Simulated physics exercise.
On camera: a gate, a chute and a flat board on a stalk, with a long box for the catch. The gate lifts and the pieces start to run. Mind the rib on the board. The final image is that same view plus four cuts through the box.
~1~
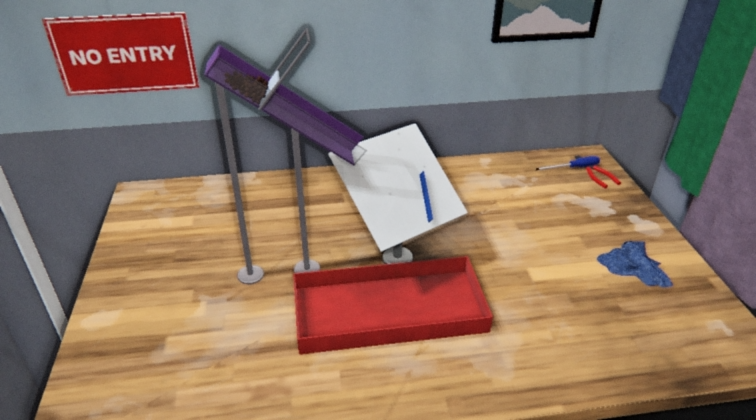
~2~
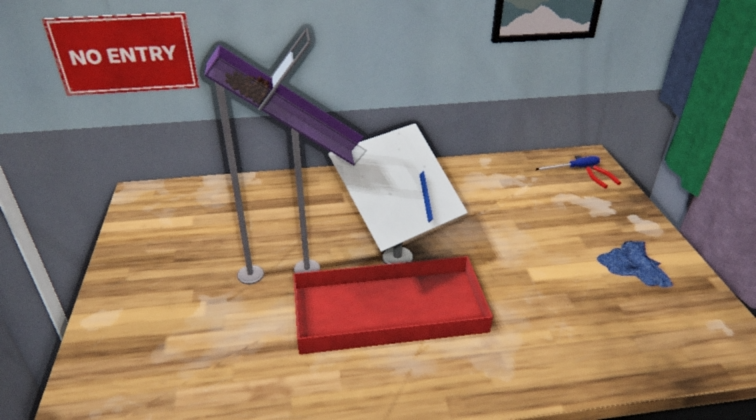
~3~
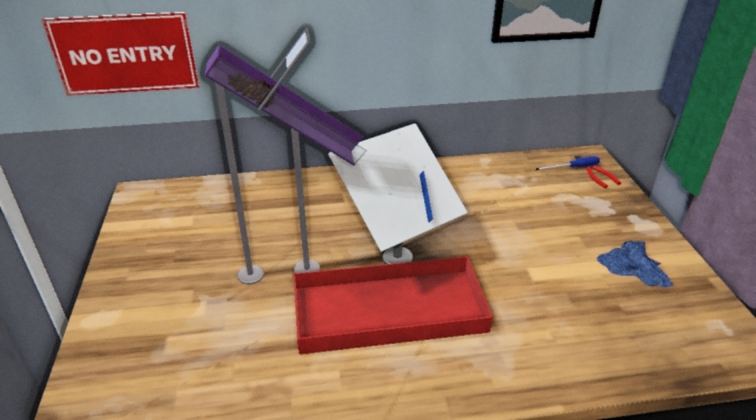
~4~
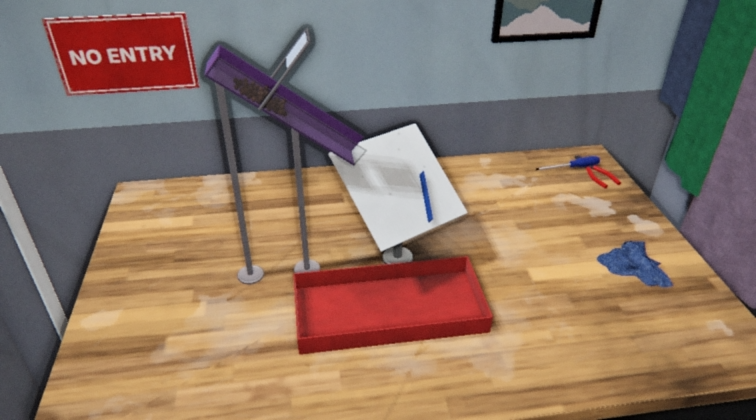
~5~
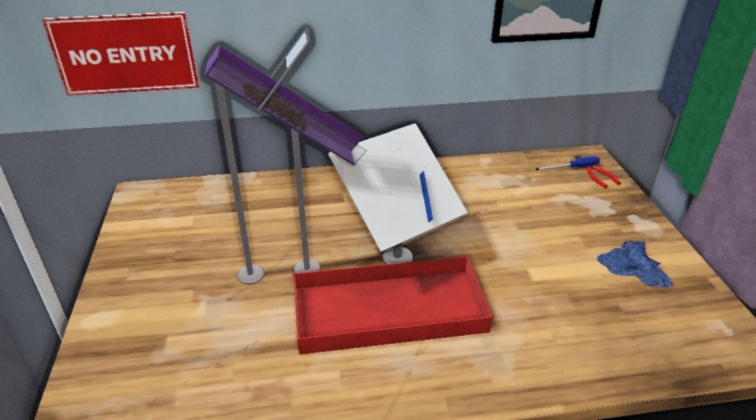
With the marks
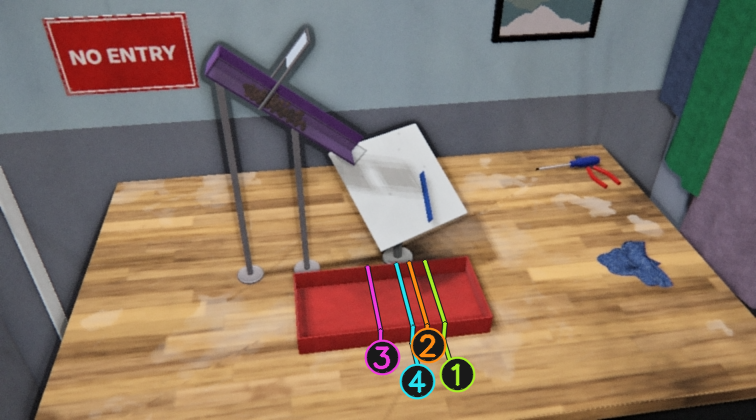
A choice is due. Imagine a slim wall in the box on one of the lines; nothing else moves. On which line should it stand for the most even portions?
I would pick line 1.
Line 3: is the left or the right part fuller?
The right side.
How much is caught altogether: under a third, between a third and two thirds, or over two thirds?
About that: Over two thirds.
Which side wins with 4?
Right.
On the marked copy, line 1 crosses the front rim at (444, 322); line 2 crosses the front rim at (427, 324); line 3 crosses the front rim at (380, 329); line 4 crosses the front rim at (412, 326).
With 1, of what is caught, about a third on the left of the divider, about two thirds on the right.
With 2, of what is caught, a stray few on the left of the divider, nearly all on the right.
With 3, of what is caught, none on the left of the divider, all on the right.
With 4, of what is caught, none on the left of the divider, all on the right.
